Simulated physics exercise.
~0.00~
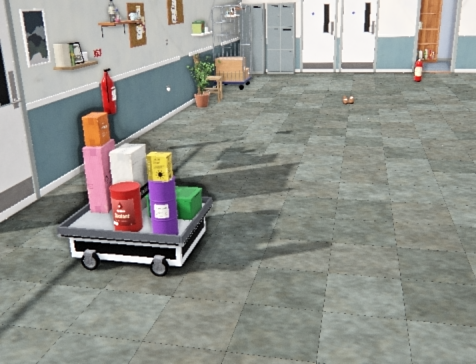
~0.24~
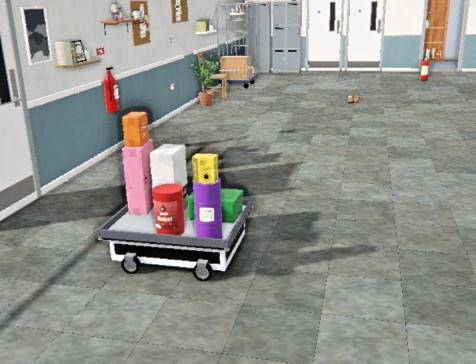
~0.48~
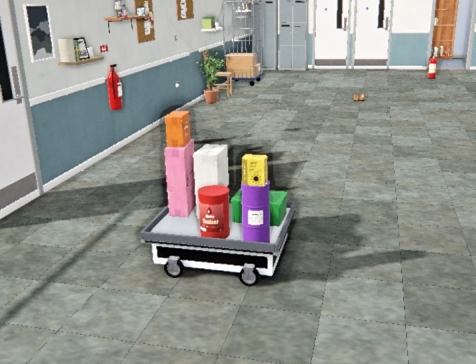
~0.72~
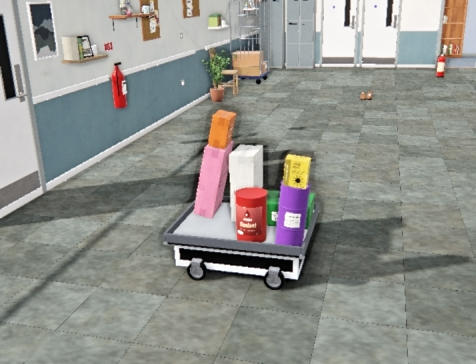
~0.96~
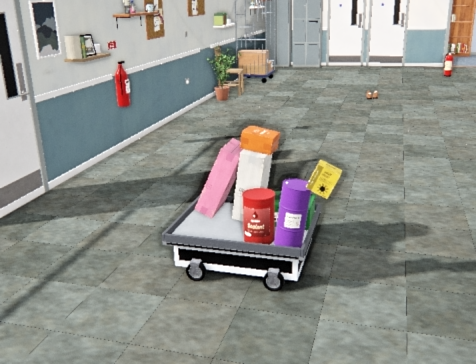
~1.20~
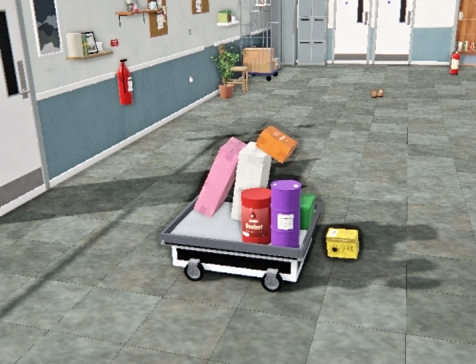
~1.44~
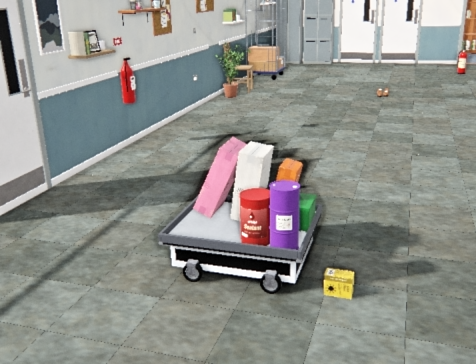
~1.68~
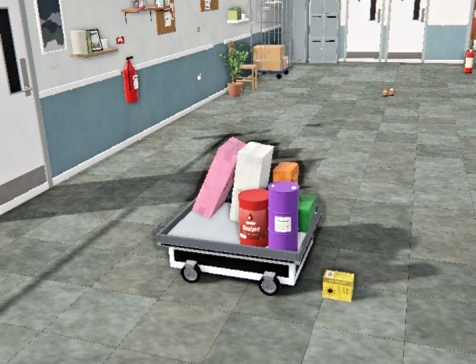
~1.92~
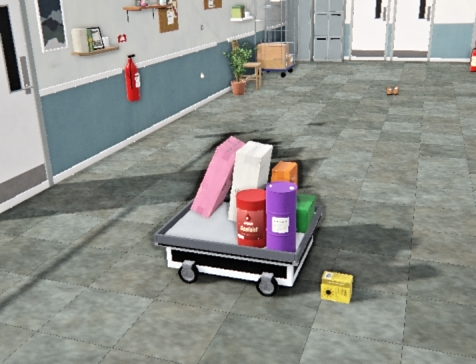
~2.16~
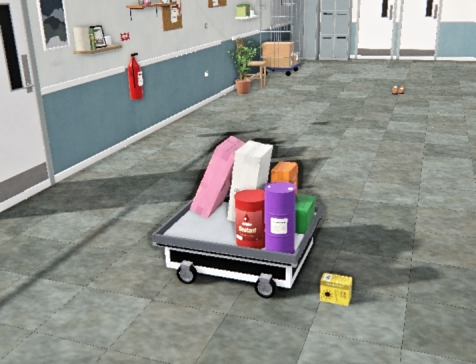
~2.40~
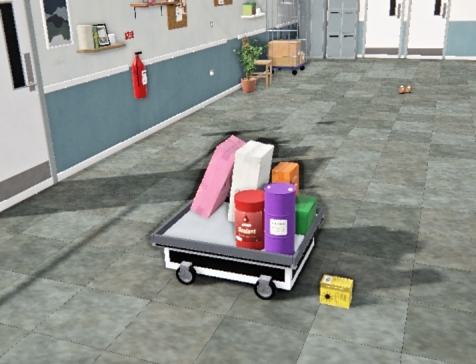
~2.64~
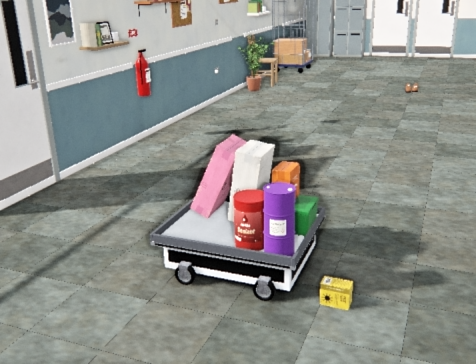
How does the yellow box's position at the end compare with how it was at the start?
At the start the yellow box was upright among the load on the cart, but at the end it was lying on its side on the floor.
